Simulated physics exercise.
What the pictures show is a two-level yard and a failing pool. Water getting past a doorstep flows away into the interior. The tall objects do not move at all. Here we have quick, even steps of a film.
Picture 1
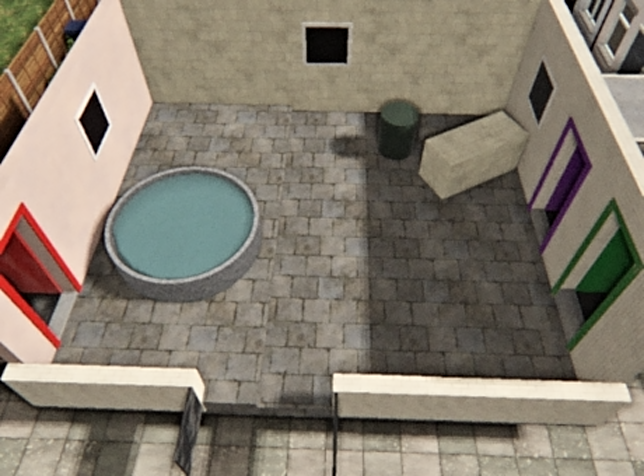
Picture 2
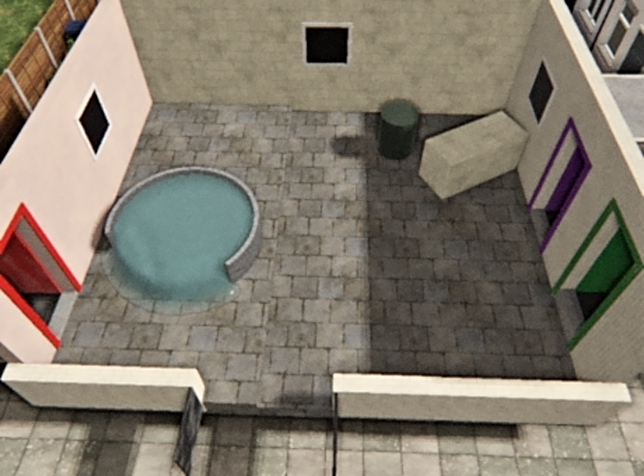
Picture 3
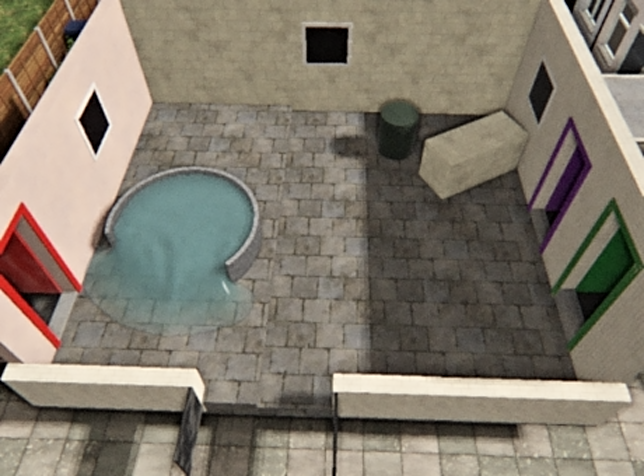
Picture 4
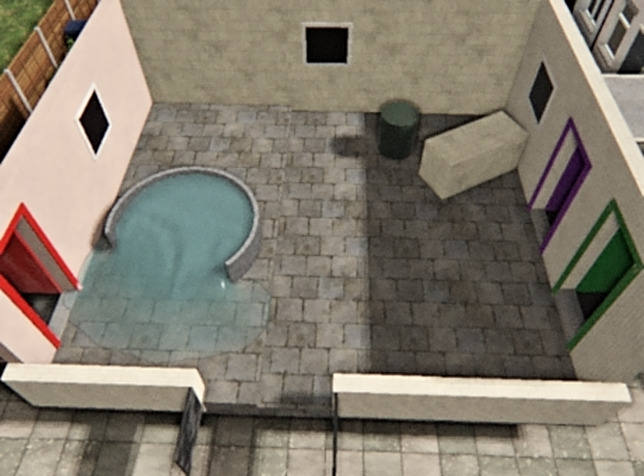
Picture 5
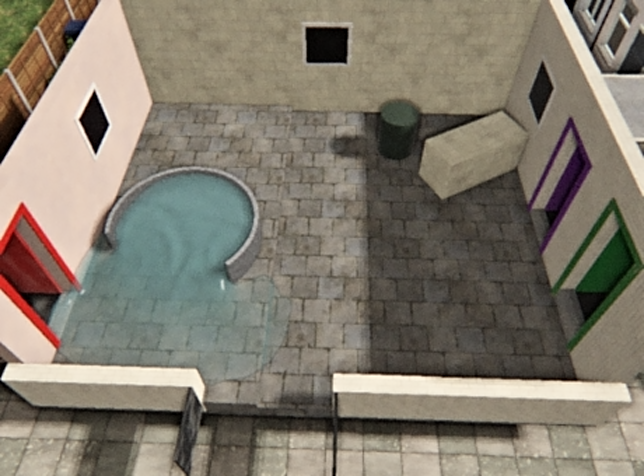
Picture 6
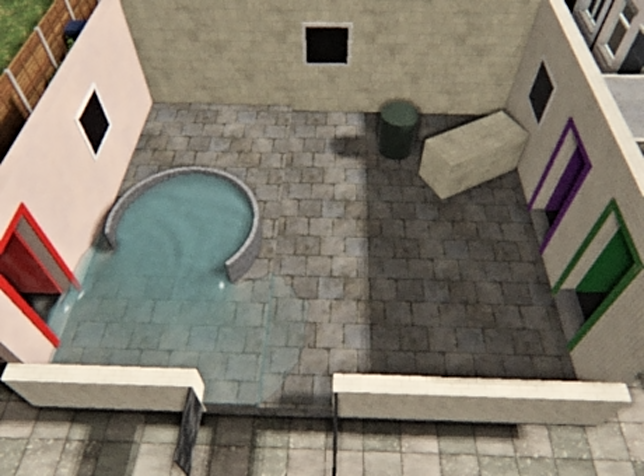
Round pool losing the front of its wall, with blue water pouring out and spreading across the paved yard toward the viewer.
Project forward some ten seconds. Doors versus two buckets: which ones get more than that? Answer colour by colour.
I expect the purple door to stop at two buckets or less; I expect the green door to stop at two buckets or less; I expect the red door to go past two buckets.
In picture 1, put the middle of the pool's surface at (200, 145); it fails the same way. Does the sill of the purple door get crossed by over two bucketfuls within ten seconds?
Then - purple comes in short.
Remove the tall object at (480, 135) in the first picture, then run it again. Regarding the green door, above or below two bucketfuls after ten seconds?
Well, green door never gets there.
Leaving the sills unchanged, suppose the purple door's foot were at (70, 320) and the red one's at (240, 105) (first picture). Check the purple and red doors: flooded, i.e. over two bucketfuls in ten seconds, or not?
Result, per door: Purple overshoots the mark; red remains within bounds.
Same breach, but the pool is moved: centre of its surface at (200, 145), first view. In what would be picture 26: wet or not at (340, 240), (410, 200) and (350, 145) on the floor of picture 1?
Taking them in the order asked: Spared, then spared, then spared.
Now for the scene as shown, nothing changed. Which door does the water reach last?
Answer: The door marked purple.
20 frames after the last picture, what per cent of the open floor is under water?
About 25 per cent.
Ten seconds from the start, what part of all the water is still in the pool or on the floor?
Roughly 62 parts in a hundred.
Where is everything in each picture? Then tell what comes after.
In the first picture, still water in the pool at (184, 223).
In the second picture, the front is at (107, 256), out from the gap at (154, 291).
In the third picture, water pours out at (155, 292) and has run to (96, 250).
In the fourth picture, the front is at (263, 319), out from the gap at (155, 293).
In the fifth picture, water pours out at (155, 293) and has run to (276, 340).
In the sixth picture, the front is at (285, 369), out from the gap at (156, 293).
A moment on, water covers 15 % of the floor; the purple door not reached, the green door not reached, the red door over two buckets in.
Next, water covers 15 % of the floor; the purple door not reached, the green door not reached, the red door far over two buckets in.
Then, water covers 25 % of the floor; the purple door not reached, the green door not reached, the red door far over two buckets in.
Later, water covers 55 % of the floor; the purple door wet at the sill, nothing in, the green door wet at the sill, nothing in, the red door far over two buckets in.
In the end, water covers 60 % of the floor; the purple door wet at the sill, nothing in, the green door wet at the sill, nothing in, the red door far over two buckets in.
